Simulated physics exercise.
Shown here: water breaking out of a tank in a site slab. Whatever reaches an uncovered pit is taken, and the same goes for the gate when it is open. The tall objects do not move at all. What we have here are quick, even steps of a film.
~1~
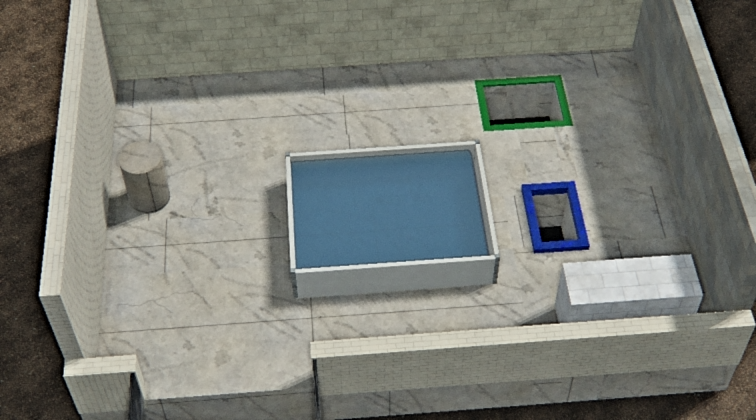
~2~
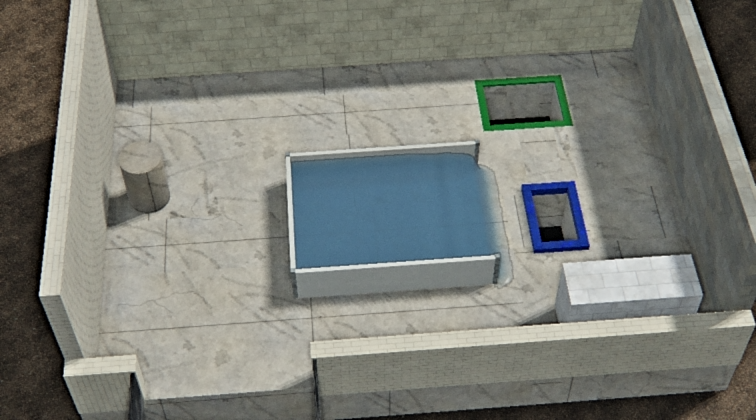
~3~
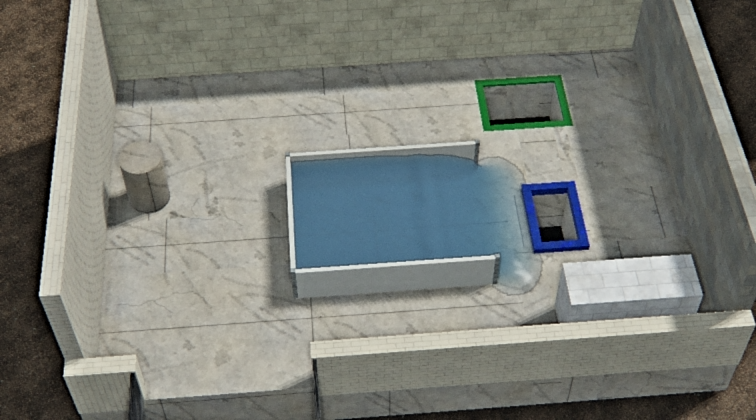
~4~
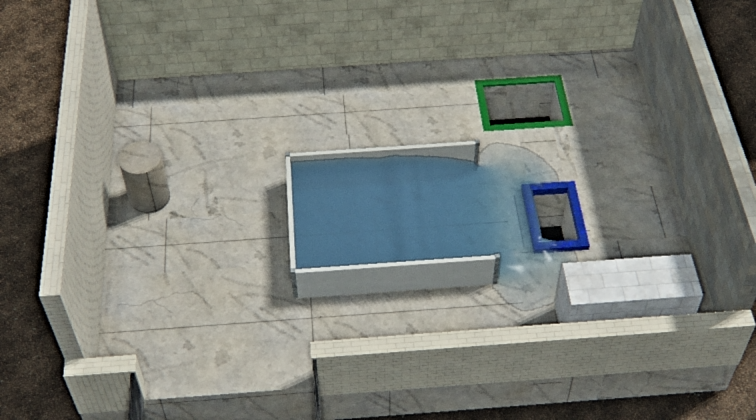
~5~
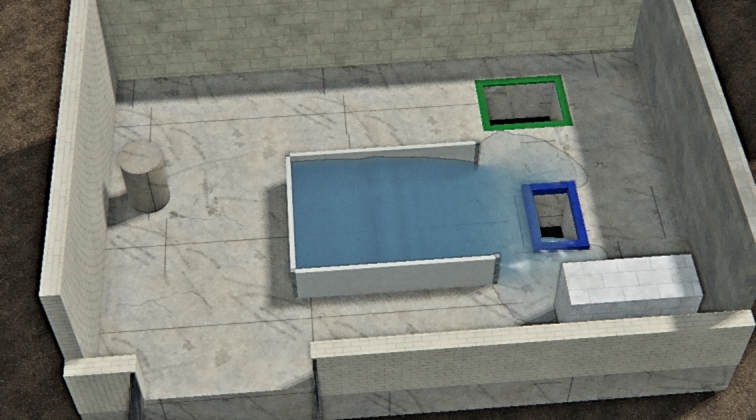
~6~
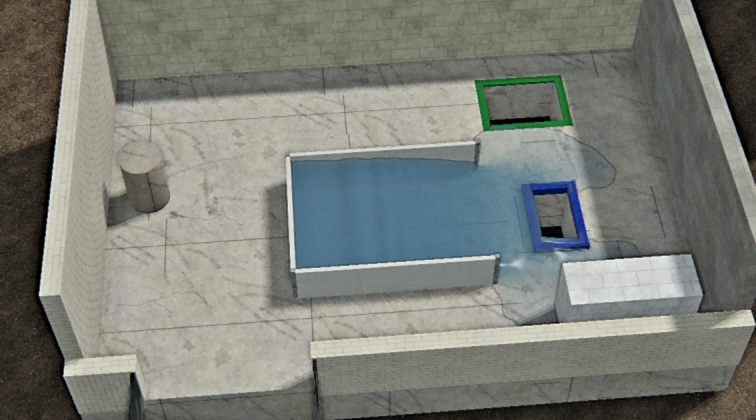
The footage shows a rectangular tank of still water on a walled slab; its right side opens, and water pours out rightward, spreading across the floor around a blue-framed opening and alongside a white block.
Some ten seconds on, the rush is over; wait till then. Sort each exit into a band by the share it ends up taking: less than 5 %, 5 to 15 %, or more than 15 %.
Bands: Gate: Less than 5 %; blue pit: More than 15 %; green pit: More than 15 %.
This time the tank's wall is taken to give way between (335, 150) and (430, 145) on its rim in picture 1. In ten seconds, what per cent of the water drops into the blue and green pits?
Out of every hundred parts, blue takes 0 and green takes 20.
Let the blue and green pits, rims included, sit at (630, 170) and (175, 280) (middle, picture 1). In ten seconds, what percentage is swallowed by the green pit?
Out of a hundred parts, 2 go to green.
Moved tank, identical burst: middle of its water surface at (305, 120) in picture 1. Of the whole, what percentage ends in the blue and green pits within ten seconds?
I'd say blue gets 4 % and green gets 55 %.
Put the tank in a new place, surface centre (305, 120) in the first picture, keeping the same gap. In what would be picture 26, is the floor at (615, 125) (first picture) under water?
That spot would be swamped.
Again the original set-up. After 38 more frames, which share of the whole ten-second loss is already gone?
My estimate is roughly 75 percent.
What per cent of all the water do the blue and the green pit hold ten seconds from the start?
Near 22 in a hundred, followed by near 28 in a hundred.
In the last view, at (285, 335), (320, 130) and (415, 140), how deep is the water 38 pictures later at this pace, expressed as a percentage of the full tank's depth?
About 8, 0 and 0 percent, in that order.
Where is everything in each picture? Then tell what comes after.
In the first picture, still water in the tank at (389, 208).
In the second picture, water pours out at (483, 217) and has run to (502, 282).
In the third picture, water pours out at (483, 218) and has run to (520, 288).
In the fourth picture, the front is at (548, 297), out from the gap at (483, 218).
In the fifth picture, the front is at a hidden place, out from the gap at (483, 218).
In the sixth picture, water pours out at (483, 218) and has run to a hidden place.
A moment on, water covers 20 % of the floor; the gate 0 %, the blue pit 8 %, the green pit 0 %.
Next, water covers 25 % of the floor; the gate 0 %, the blue pit 14 %, the green pit 2 %.
Then, water covers 35 % of the floor; the gate 0 %, the blue pit 20 %, the green pit 5 %.
Later, water covers 55 % of the floor; the gate 0 %, the blue pit 22 %, the green pit 17 %.
In the end, water covers 70 % of the floor; the gate 1 %, the blue pit 22 %, the green pit 28 %.
